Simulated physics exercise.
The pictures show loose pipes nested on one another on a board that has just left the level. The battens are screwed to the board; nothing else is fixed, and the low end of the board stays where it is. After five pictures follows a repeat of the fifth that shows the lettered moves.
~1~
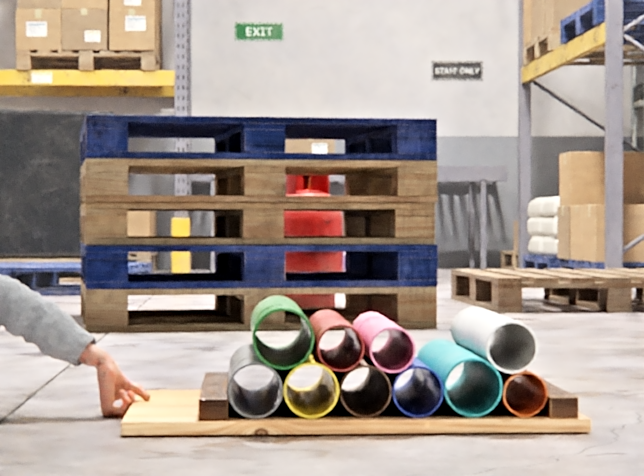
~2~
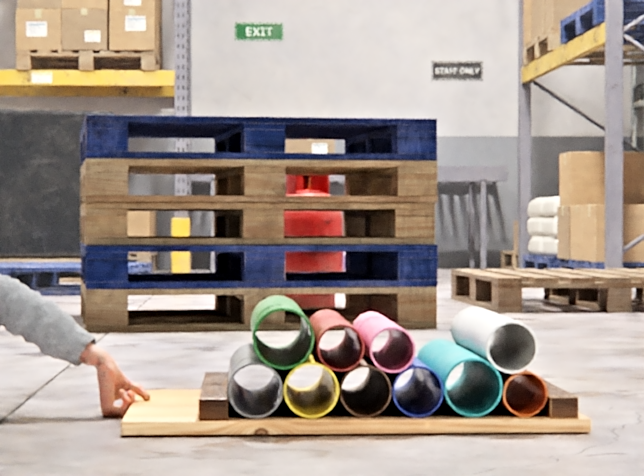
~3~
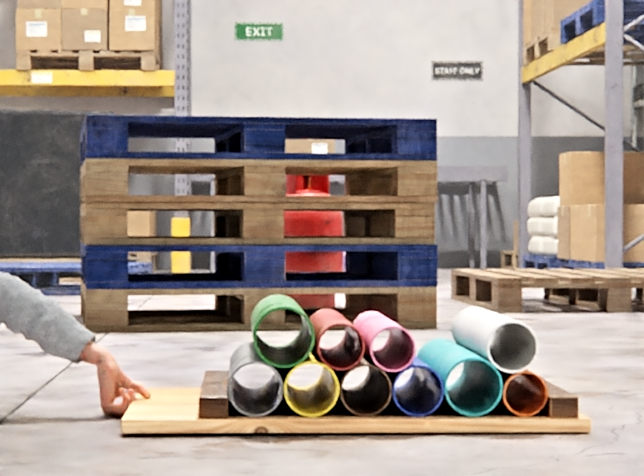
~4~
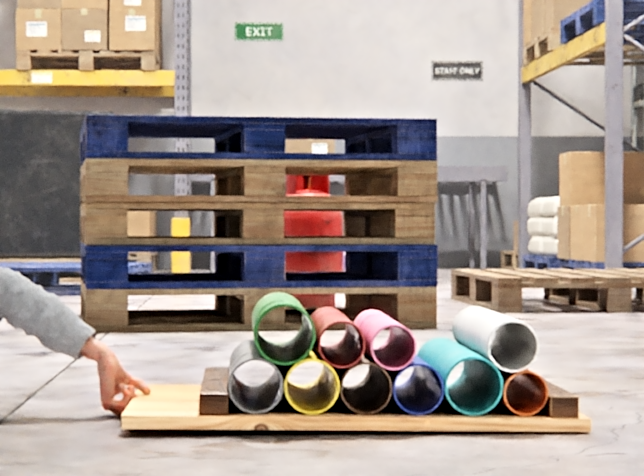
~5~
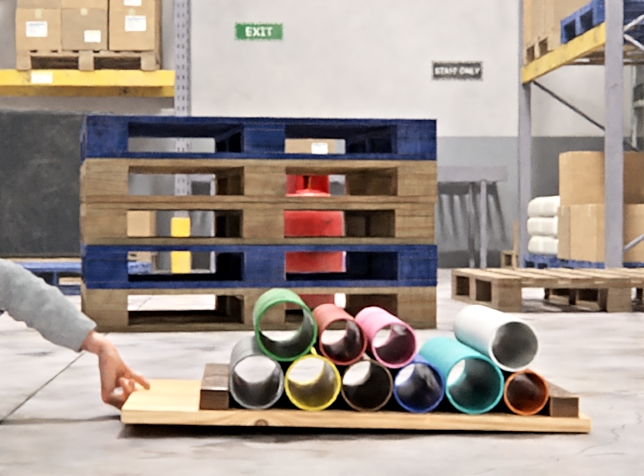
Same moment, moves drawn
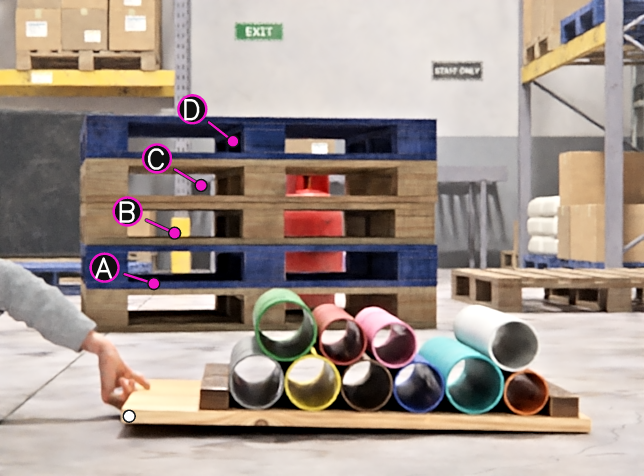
In a warehouse, a hand at the left gripped the end of a wooden board stacked with loose coloured pipes and slowly raised that end slightly, while the pipes stayed nested together between the battens.
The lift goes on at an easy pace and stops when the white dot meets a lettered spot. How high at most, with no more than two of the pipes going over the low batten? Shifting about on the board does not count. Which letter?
Lift it to B and no more.
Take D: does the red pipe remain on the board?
The red pipe: No.
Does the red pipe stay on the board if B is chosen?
The red pipe: Yes.
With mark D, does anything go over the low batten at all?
Yes.
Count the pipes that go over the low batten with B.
It comes to one.
On the marked copy, A at (154, 283); B at (175, 233); C at (201, 185); D at (233, 141); the white dot at (129, 416).
Following B. Soon after the start, board at 16°.
Later, board at 25°.
In the end, board at 25°, one over the low batten (white).
As for the rest, A one over the low batten (white); C four over the low batten (green, pink, red, white); D four over the low batten (green, pink, red, white).
